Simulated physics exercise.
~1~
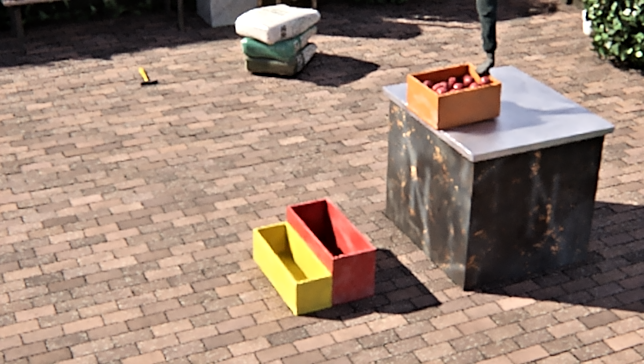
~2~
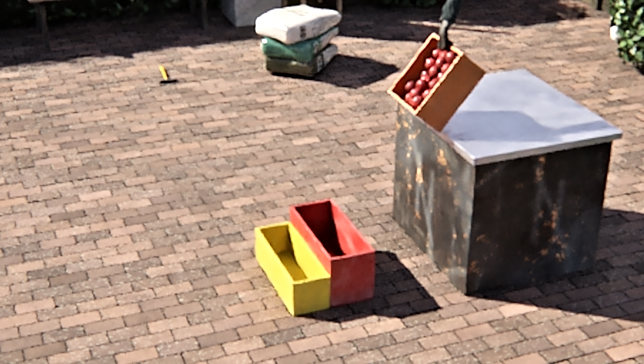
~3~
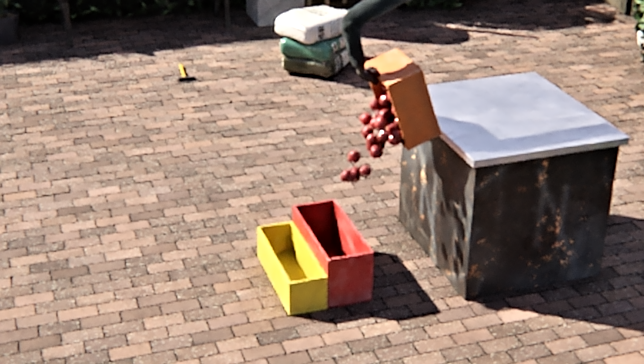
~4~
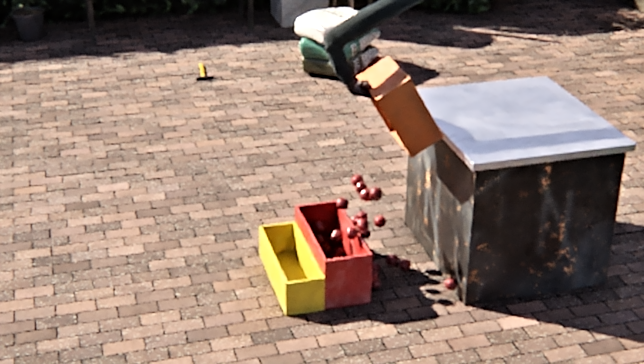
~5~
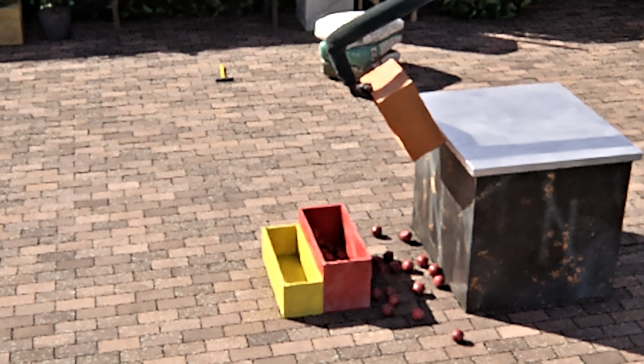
At first, an orange box of red apples sits on a dark bench with a pale top, gripped by a dark mechanical arm, while an open red trough and a yellow bin stand side by side on the brick paving below. The arm lifts the box and tilts it to the left. As it tips further, the apples spill out in a loose stream and drop toward the trough. Some land inside the red trough, while others hit the paving beside the bench. Finally, the box hangs steeply tipped, with apples in the trough and scattered between it and the bench, and the yellow bin looks empty.
